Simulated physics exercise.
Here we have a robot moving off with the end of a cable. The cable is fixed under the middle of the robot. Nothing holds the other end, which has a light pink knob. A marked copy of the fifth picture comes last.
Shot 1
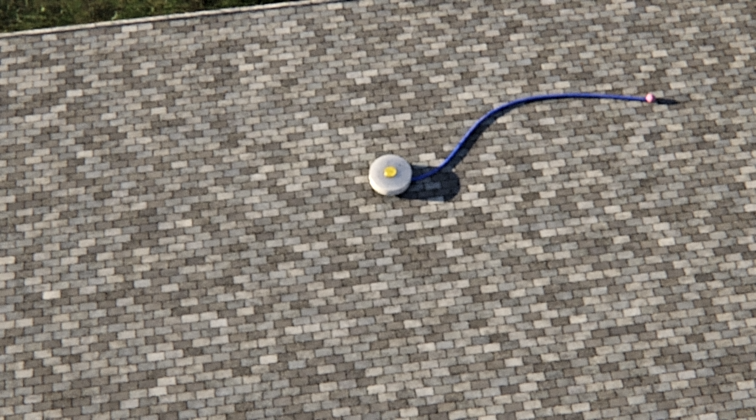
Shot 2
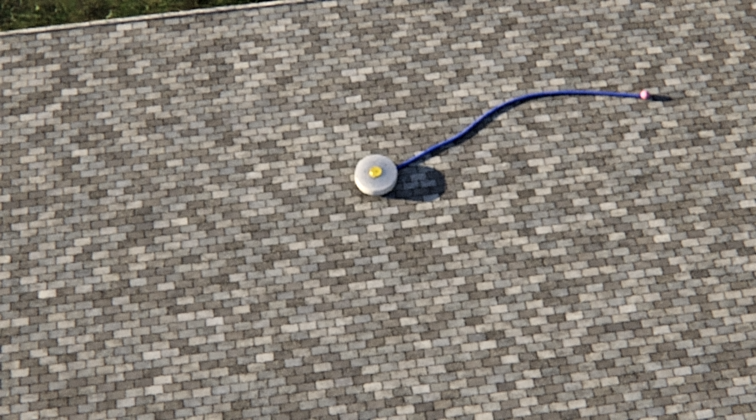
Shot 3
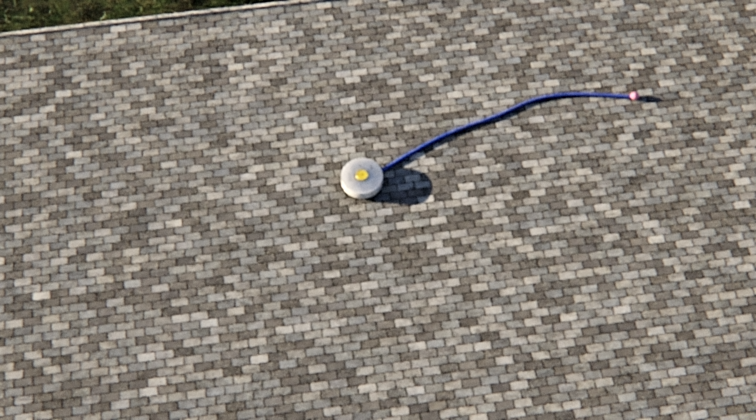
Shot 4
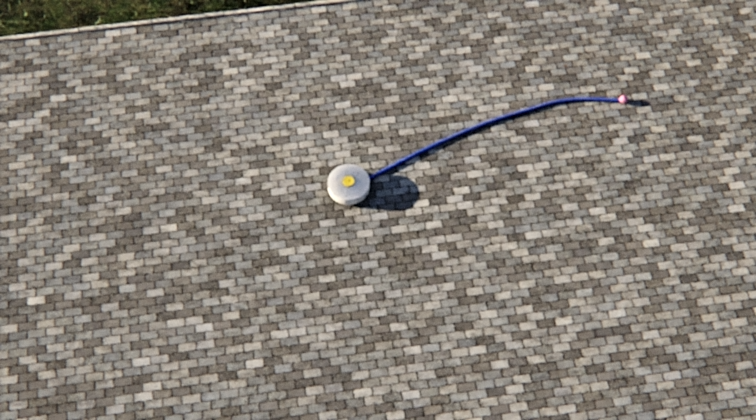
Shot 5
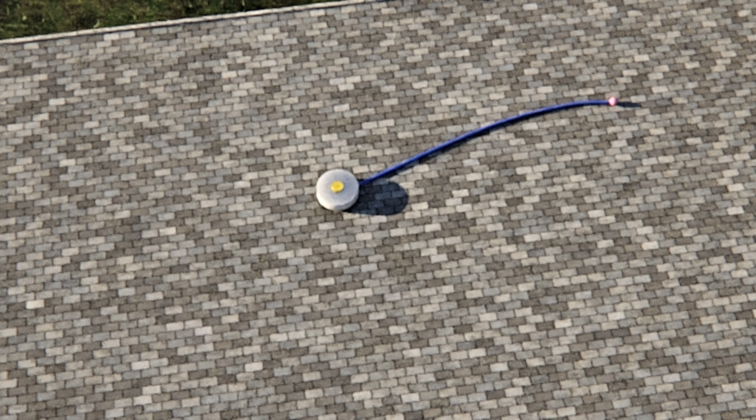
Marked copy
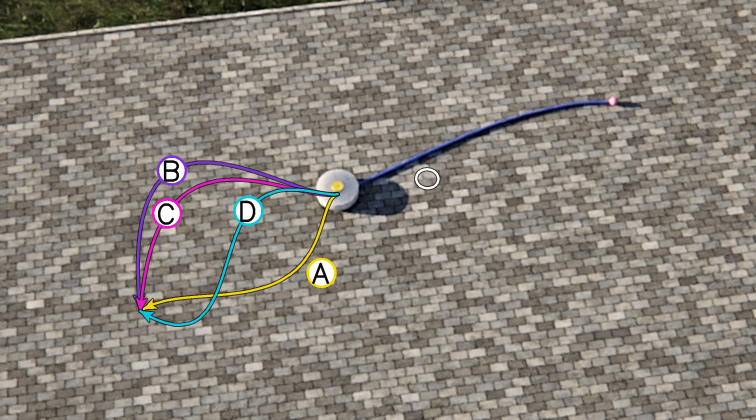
The video shows a round white robot with a yellow centre moving slowly left and slightly down across grey paving, drawing a blue cable straighter behind it while the cable's light pink knobbed end shifts a little to the left.
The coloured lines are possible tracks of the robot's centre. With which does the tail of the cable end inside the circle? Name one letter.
Route A.
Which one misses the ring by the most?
B.
On the marked copy, A from (338, 194) via (271, 285) to (143, 309); B from (338, 194) via (181, 166) to (140, 308); C from (338, 194) via (197, 187) to (140, 311); D from (338, 194) via (231, 250) to (140, 311); the ring at (427, 179).
Taking A. A third of the way, robot (298, 264), middle of the cable (420, 177), free end (546, 113).
Two thirds of the way, robot (207, 293), middle of the cable (353, 225), free end (476, 147).
When it is over, robot (139, 308), middle of the cable (293, 247), free end (427, 178); the free end is on the ring.
As for the rest, B leaves the free end at (389, 145); C leaves the free end at (399, 150); D leaves the free end at (414, 161).
